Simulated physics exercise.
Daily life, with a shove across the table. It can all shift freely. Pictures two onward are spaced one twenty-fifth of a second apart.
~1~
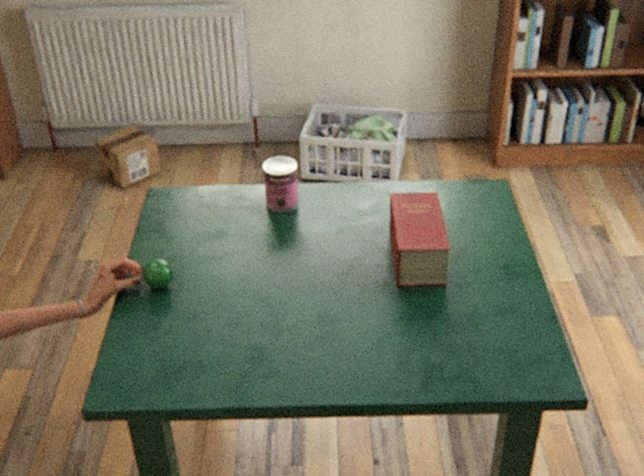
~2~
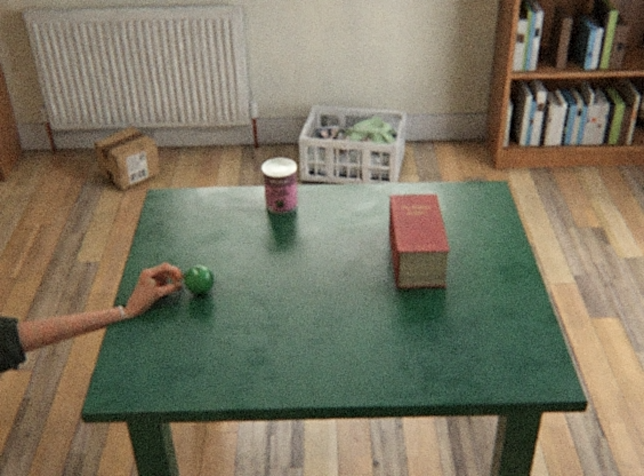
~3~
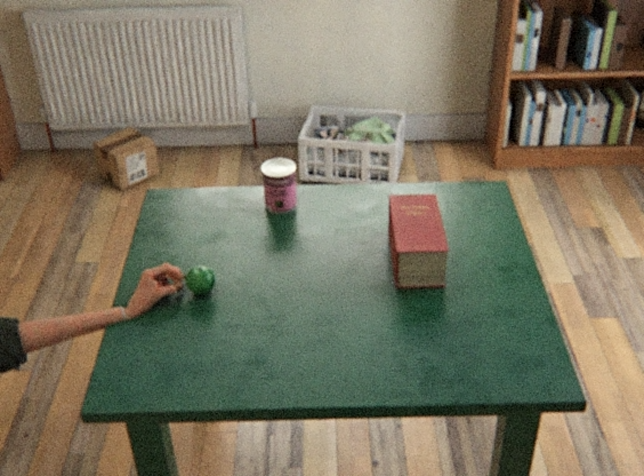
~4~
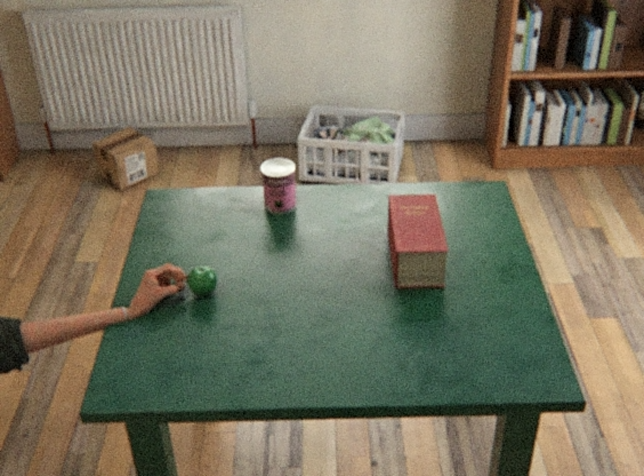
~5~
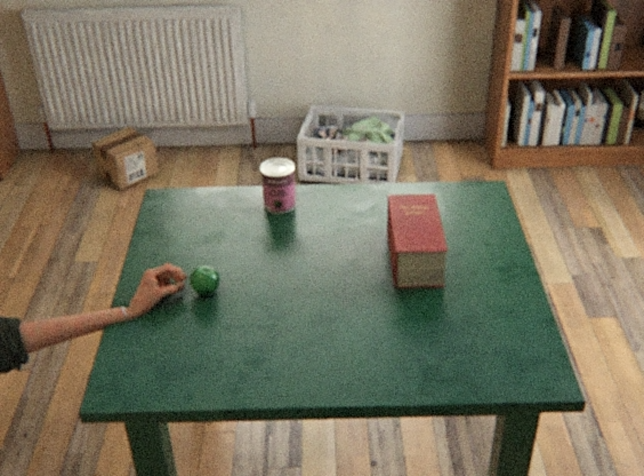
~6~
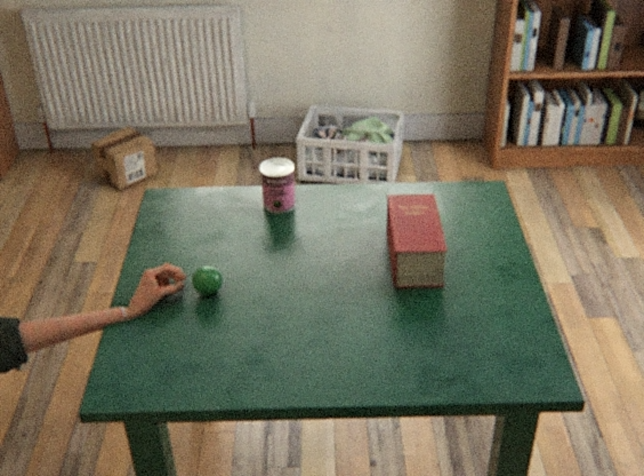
On a green table in a room with a radiator and bookshelf, a hand pushed a green apple a short way right, then stayed still as the apple crept slightly farther toward a thick red book.
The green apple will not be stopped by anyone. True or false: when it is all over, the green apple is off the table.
False.
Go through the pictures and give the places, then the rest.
The first picture shows under the hand; green apple (158, 274).
The second picture shows under the hand; green apple (199, 280).
The third picture shows under the hand; green apple (200, 280).
The fourth picture shows green apple (202, 280).
The fifth picture shows green apple (205, 281).
The sixth picture shows green apple (207, 281).
Then, 0.30 s later than the last frame, green apple moved about its own width near (226, 283).
Then, 0.60 s later than the last frame, green apple moved about its own width near (238, 284).
When it is over, moved from the start, green apple. End places, in pixels of the last picture, green apple near (246, 285).
